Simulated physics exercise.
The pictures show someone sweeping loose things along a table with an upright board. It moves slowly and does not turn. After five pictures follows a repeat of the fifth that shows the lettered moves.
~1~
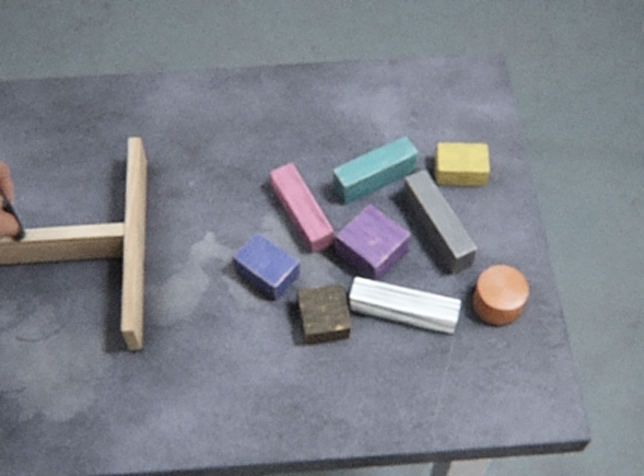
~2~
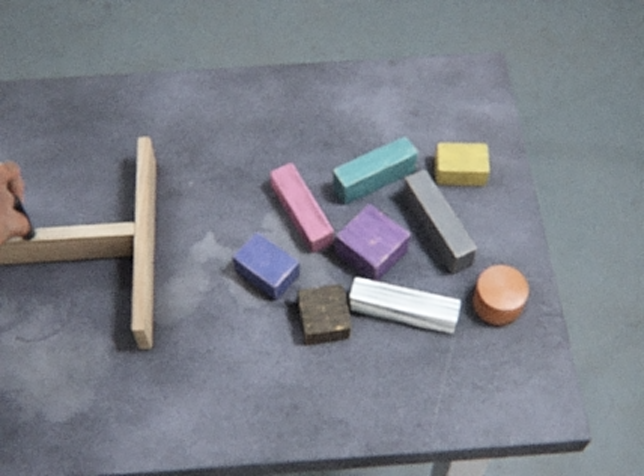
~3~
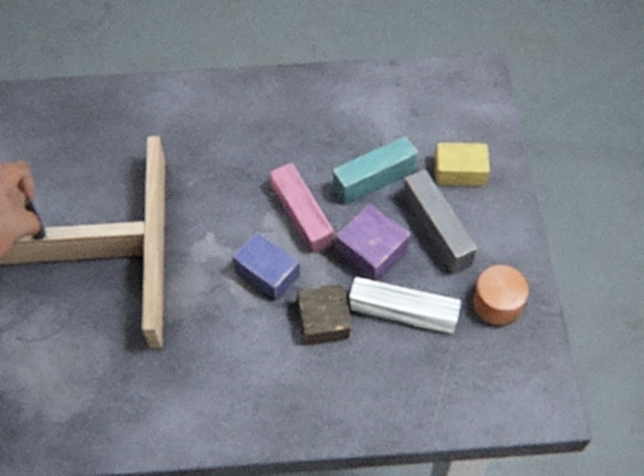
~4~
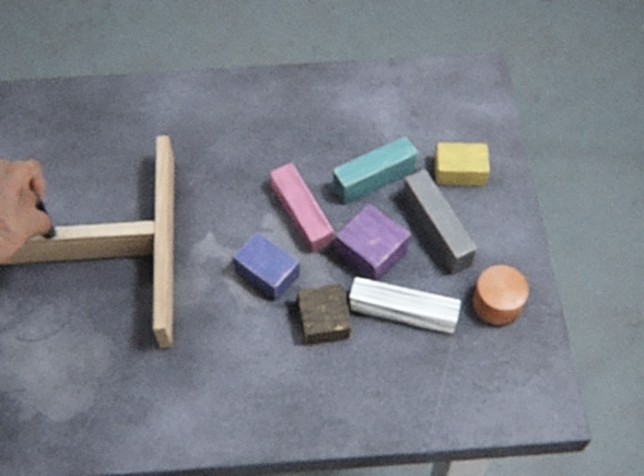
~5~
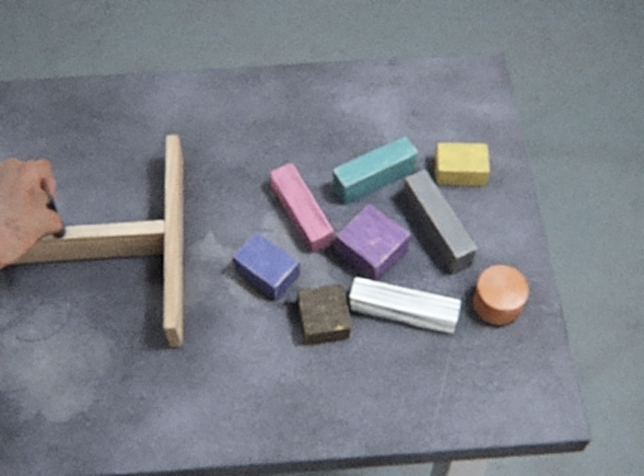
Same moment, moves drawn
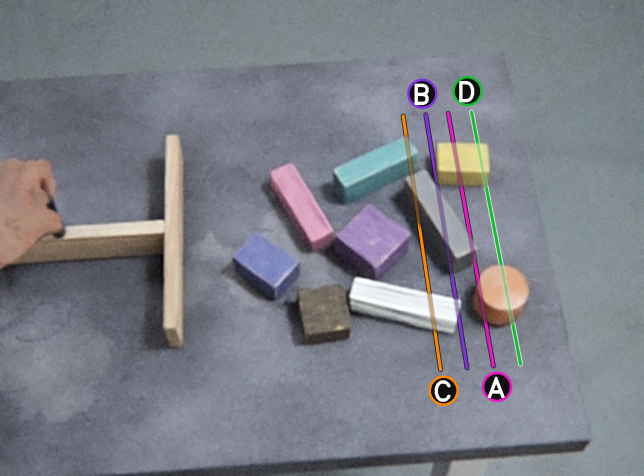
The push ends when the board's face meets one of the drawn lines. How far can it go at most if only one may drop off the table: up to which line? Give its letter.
As far as mark B.
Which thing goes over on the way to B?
The grey bar.
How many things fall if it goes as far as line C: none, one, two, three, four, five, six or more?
The count is none.
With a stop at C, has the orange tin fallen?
No.
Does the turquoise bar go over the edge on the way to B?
No.
On the copy, A at (469, 230); B at (445, 231); C at (420, 233); D at (494, 228).
On B. First, board (270, 219); blue block (308, 266); pink stick (308, 207).
Then, board (371, 213); orange tin (505, 295); yellow block (477, 163).
Finally, board (443, 208); grey bar over the edge; orange tin (554, 287); one fallen.
By contrast, A drops three; C is within the limit but short; D drops four.
